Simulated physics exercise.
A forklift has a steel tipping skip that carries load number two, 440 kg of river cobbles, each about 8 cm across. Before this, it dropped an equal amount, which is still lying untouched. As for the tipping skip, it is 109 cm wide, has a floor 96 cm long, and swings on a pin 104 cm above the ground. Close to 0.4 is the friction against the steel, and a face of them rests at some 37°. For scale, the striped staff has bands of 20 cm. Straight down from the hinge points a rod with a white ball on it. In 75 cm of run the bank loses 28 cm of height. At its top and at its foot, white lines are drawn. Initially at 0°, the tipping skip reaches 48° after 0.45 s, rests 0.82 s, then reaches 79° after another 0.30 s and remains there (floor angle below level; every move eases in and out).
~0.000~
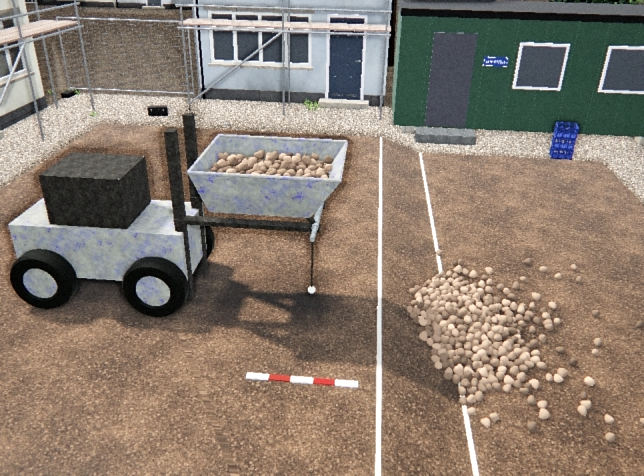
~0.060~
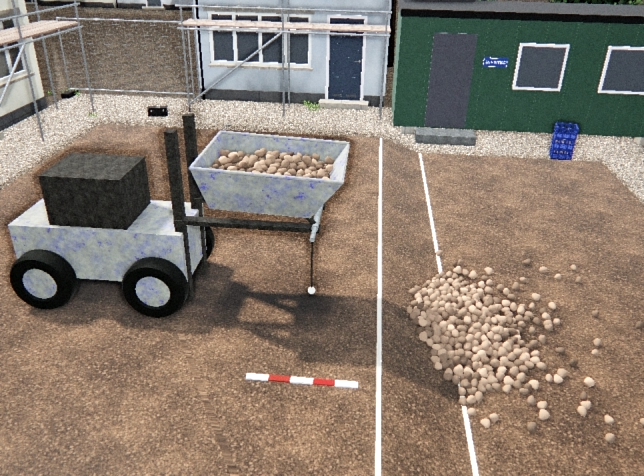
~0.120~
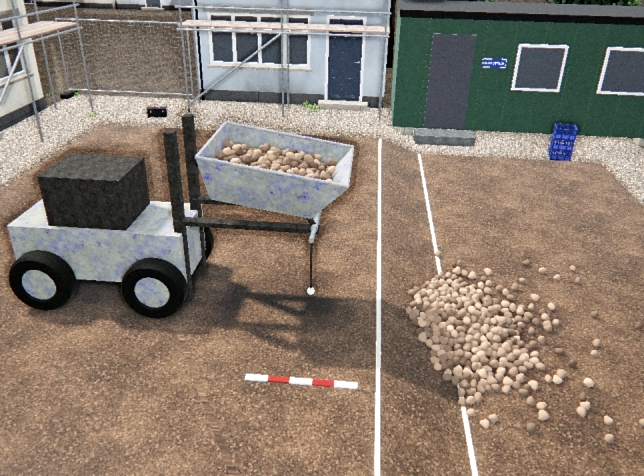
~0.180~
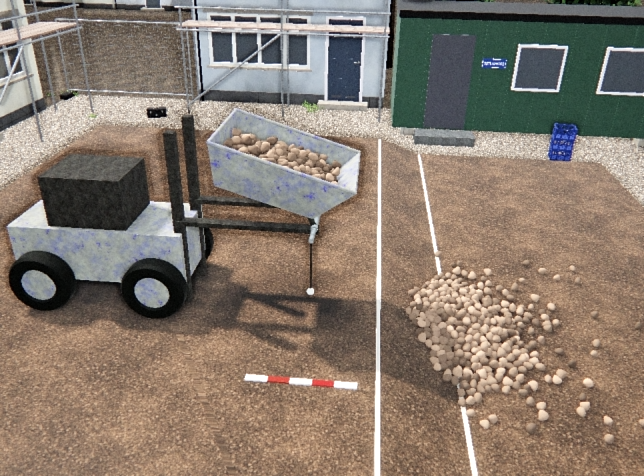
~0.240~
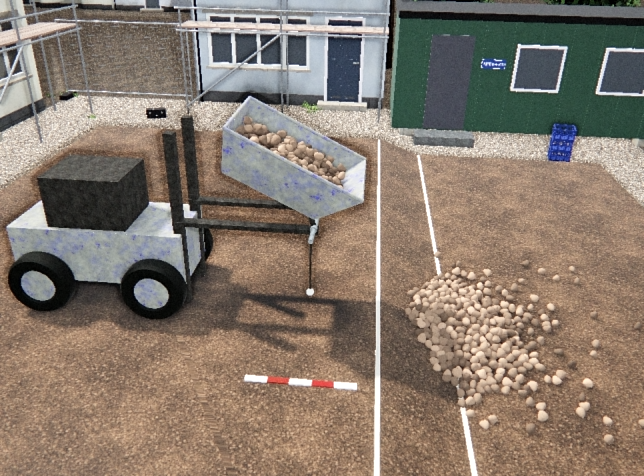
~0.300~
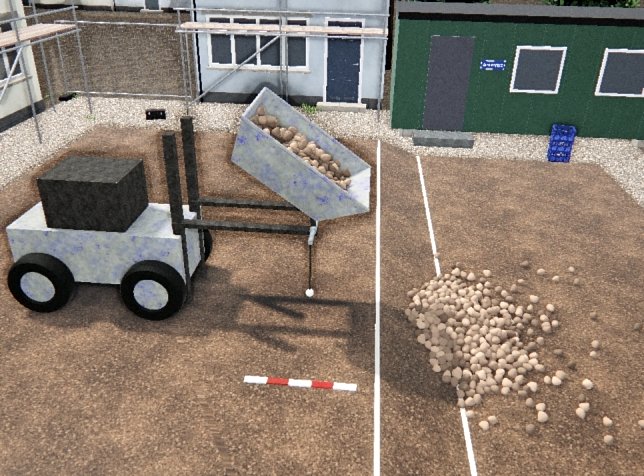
In a dirt yard beside a green cabin and scaffolding, a forklift-like vehicle stands still while its raised skip of round stones tilts steadily down to the right, near a pile of similar stones scattered on the ground.
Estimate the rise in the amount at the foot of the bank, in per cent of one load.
38 %.
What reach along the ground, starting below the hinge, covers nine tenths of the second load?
Around 180 cm.
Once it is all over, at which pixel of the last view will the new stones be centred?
In the last view, about pixel (433, 312).
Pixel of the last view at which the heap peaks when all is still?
Expect the peak around (421, 300).
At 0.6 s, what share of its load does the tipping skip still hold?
Close to 100 in a hundred is still held.
After 0.4 s the floor is at 46°; in per cent of one load, 100 in the tipping skip, 27 on the top or the slope, 72 at the foot of the bank; the foremost stones are at (601, 320).
After 0.6 s the floor is at 48°; in per cent of one load, 100 in the tipping skip, 27 on the top or the slope, 72 at the foot of the bank; the foremost stones are at (601, 320).
After 2.0 s the floor is at 79°; in per cent of one load, 19 in the tipping skip, 85 on the top or the slope, 96 at the foot of the bank; the foremost stones are at (601, 315).
After 4.6 s the floor is at 79°; in per cent of one load, 0 in the tipping skip, 89 on the top or the slope, 111 at the foot of the bank; the foremost stones are at (602, 294). Net gain at the foot of the bank, 38.
